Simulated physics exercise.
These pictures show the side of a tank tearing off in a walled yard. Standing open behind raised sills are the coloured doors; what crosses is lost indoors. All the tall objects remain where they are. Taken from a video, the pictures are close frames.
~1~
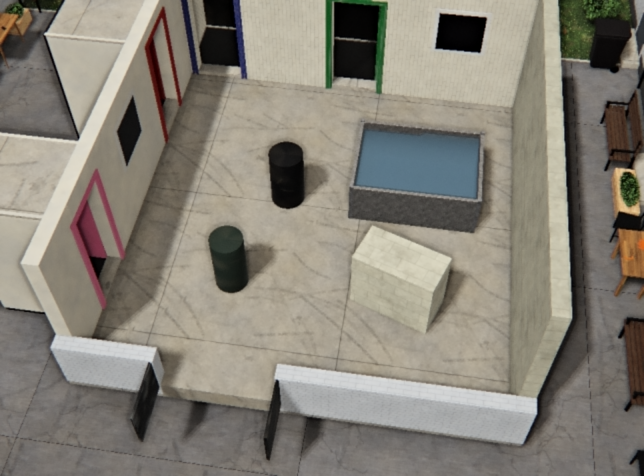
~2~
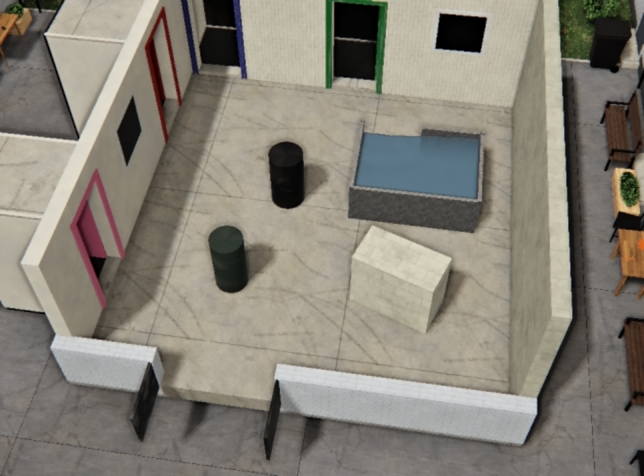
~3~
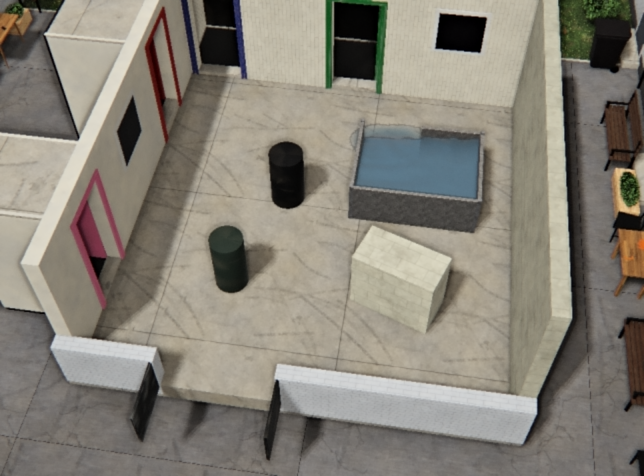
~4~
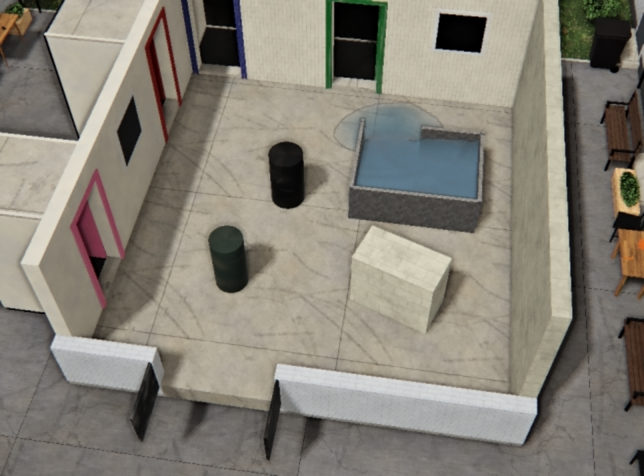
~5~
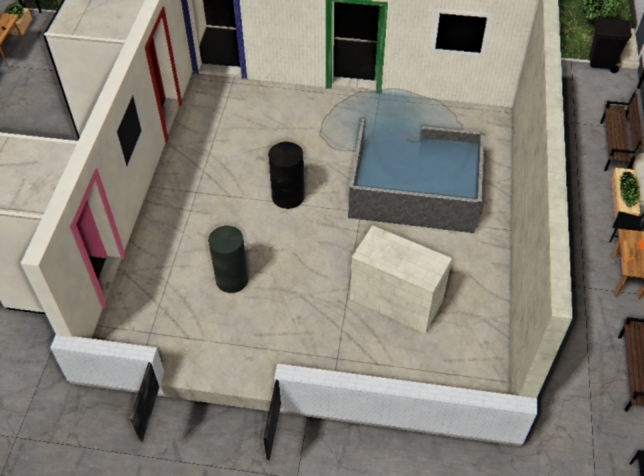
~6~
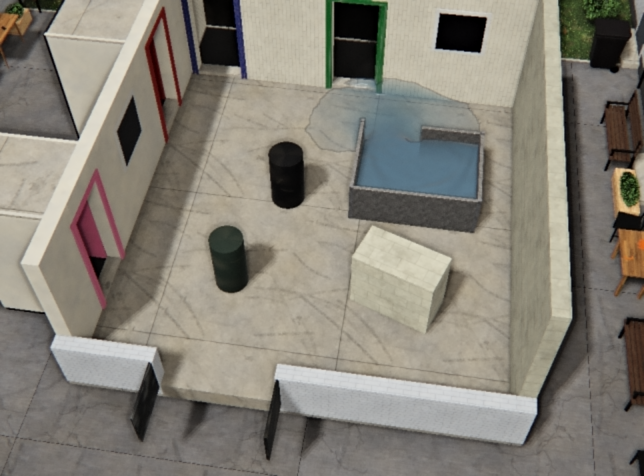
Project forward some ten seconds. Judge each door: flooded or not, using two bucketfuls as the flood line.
At the end, the red door doesn't get too much water coming through, the pink door doesn't get too much water coming through, the green door gets too much water coming through, the blue door gets too much water coming through.
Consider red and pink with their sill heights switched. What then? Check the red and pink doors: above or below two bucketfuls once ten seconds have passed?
To sum up, the red door breaks past the limit while the pink door never reaches the limit.
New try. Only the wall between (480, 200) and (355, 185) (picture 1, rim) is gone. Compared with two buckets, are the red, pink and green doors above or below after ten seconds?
Note - red comes in lower; pink breaks the threshold; green comes in lower.
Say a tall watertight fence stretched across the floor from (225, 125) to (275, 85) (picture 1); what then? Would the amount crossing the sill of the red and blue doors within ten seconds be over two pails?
Log - red: Below the line; blue: Below the line.
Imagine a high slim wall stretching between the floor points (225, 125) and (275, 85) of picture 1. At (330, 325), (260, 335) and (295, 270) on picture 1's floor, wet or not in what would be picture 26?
Results in order: Bone-dry / bone-dry / bone-dry.
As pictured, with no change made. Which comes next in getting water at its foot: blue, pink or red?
If you ask me, it's the blue door.
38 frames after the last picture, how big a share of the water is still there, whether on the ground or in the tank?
I make it around 86 per cent.
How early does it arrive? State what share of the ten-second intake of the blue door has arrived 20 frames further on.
Close to 15 %.
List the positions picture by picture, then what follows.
The first picture shows still water in the water tank at (418, 162).
In the second picture, the front is at a hidden place, out from the gap on the water tank's far side.
In the third picture, the front is at a hidden place, out from the gap on the water tank's far side.
In the fourth picture, water pours out on the water tank's far side and has run to (409, 107).
In the fifth picture, the front is at (429, 98), out from the gap on the water tank's far side.
In the sixth picture, the front is at (459, 102), out from the gap on the water tank's far side.
A moment on, water covers 15 % of the floor; the red door not reached, the pink door not reached, the green door over two buckets in, the blue door not reached.
Next, water covers 20 % of the floor; the red door not reached, the pink door not reached, the green door far over two buckets in, the blue door wet at the sill, nothing in.
Then, water covers 35 % of the floor; the red door wet at the sill, nothing in, the pink door not reached, the green door far over two buckets in, the blue door under two buckets in.
Later, water covers 70 % of the floor; the red door wet at the sill, nothing in, the pink door wet at the sill, nothing in, the green door far over two buckets in, the blue door over two buckets in.
In the end, water covers 95 % of the floor; the red door wet at the sill, nothing in, the pink door wet at the sill, nothing in, the green door far over two buckets in, the blue door over two buckets in.
